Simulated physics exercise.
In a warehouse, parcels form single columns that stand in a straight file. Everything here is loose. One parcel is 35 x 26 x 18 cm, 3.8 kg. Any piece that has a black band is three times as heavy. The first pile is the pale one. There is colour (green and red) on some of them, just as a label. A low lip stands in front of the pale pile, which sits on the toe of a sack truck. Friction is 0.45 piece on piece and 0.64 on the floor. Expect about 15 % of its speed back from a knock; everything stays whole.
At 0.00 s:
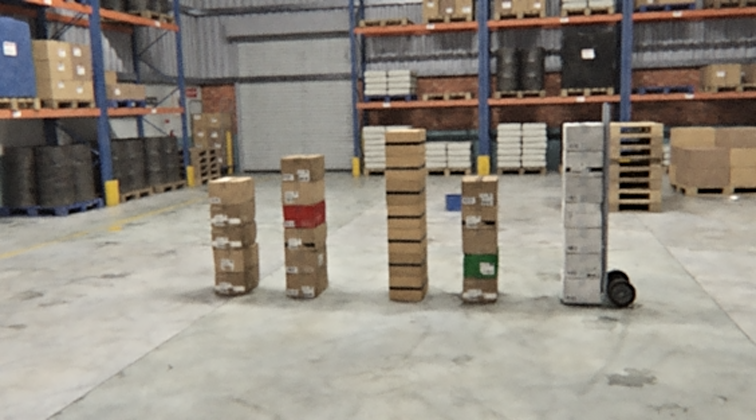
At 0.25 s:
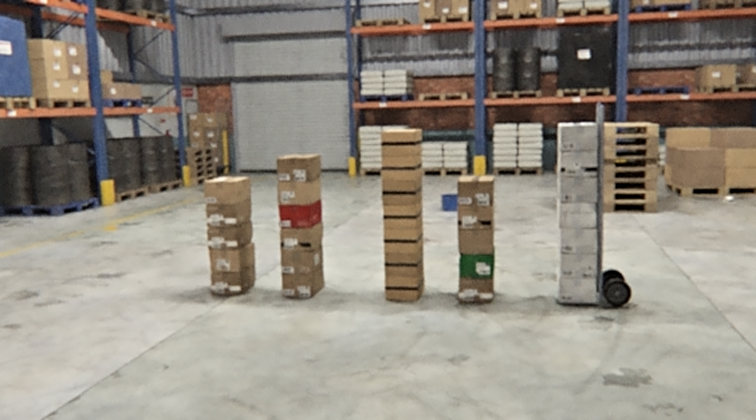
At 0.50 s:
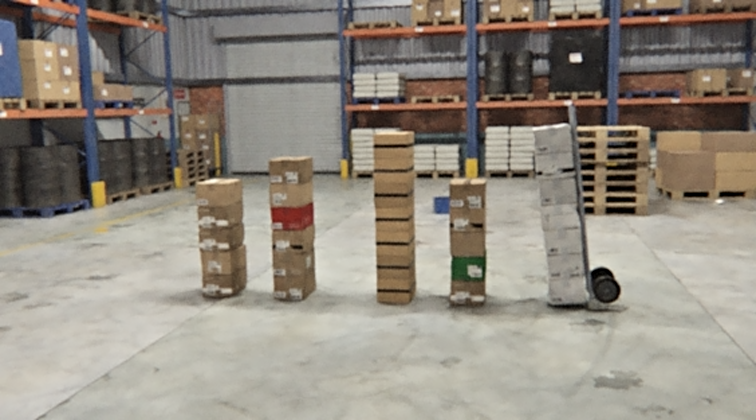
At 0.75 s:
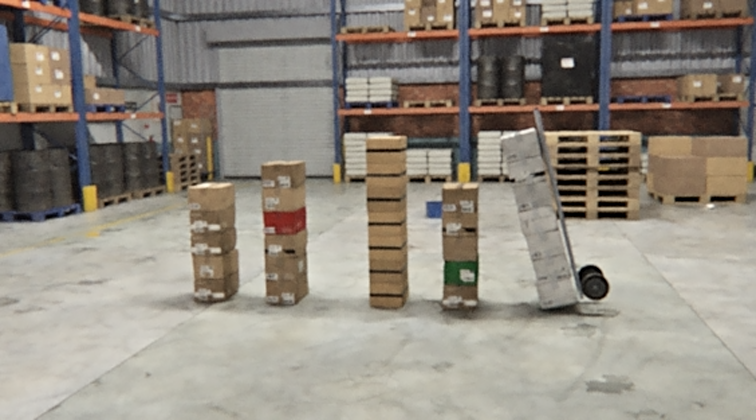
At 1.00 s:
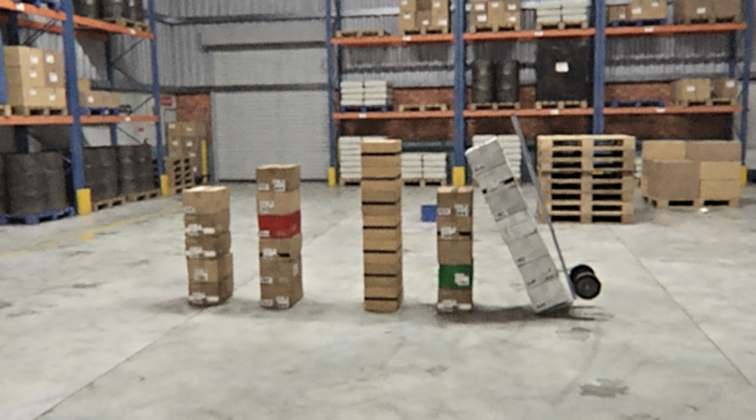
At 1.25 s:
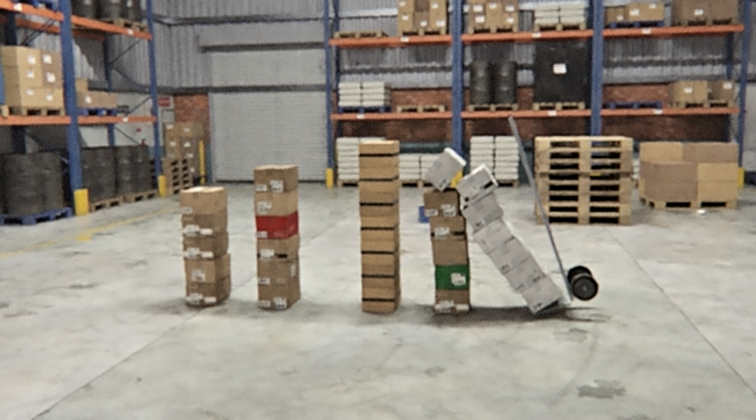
Pale column of boxes on a sack truck tilting left in a warehouse, its top boxes toppling onto the neighbouring brown stack.
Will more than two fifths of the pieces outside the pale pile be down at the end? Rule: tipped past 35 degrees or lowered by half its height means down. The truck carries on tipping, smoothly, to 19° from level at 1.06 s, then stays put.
No, fewer than two fifths will.
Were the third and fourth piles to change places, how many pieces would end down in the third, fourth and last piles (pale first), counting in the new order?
Down tally in the new order: Third = 6, fourth = 7, last = 5.
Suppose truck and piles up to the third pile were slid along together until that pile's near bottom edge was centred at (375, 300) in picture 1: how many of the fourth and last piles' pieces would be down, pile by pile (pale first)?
Counts down: Fourth 0; last 0.
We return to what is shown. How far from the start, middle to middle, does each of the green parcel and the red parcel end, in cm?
Green ends up some 10 cm away; red ends up some 0 cm away.
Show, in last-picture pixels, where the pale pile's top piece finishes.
It ends up centred around (406, 174) in the last view.
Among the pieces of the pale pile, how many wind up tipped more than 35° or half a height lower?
The answer is 7 pale pieces.
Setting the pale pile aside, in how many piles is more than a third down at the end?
All told, the figure is 0.
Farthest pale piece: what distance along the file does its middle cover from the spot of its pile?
I'd say close to 110 cm along.
After 1.32 s, 5 of the pale pile down; none of the 23 other parcels down, 5 disturbed; green parcel leaning 5°.
After 1.46 s, 7 of the pale pile down; none of the 23 other parcels down, 5 disturbed; green parcel leaning 10°.
After 1.66 s, 7 of the pale pile down; none of the 23 other parcels down, 6 disturbed; green parcel leaning 15°.
At rest (2.1 s), 7 of the pale pile down; none of the 23 other parcels down, 7 disturbed; green parcel leaning 16°; red parcel unmoved. That is 0 per cent. As the last picture would show them, middles, green parcel near (440, 271), red parcel near (278, 224).
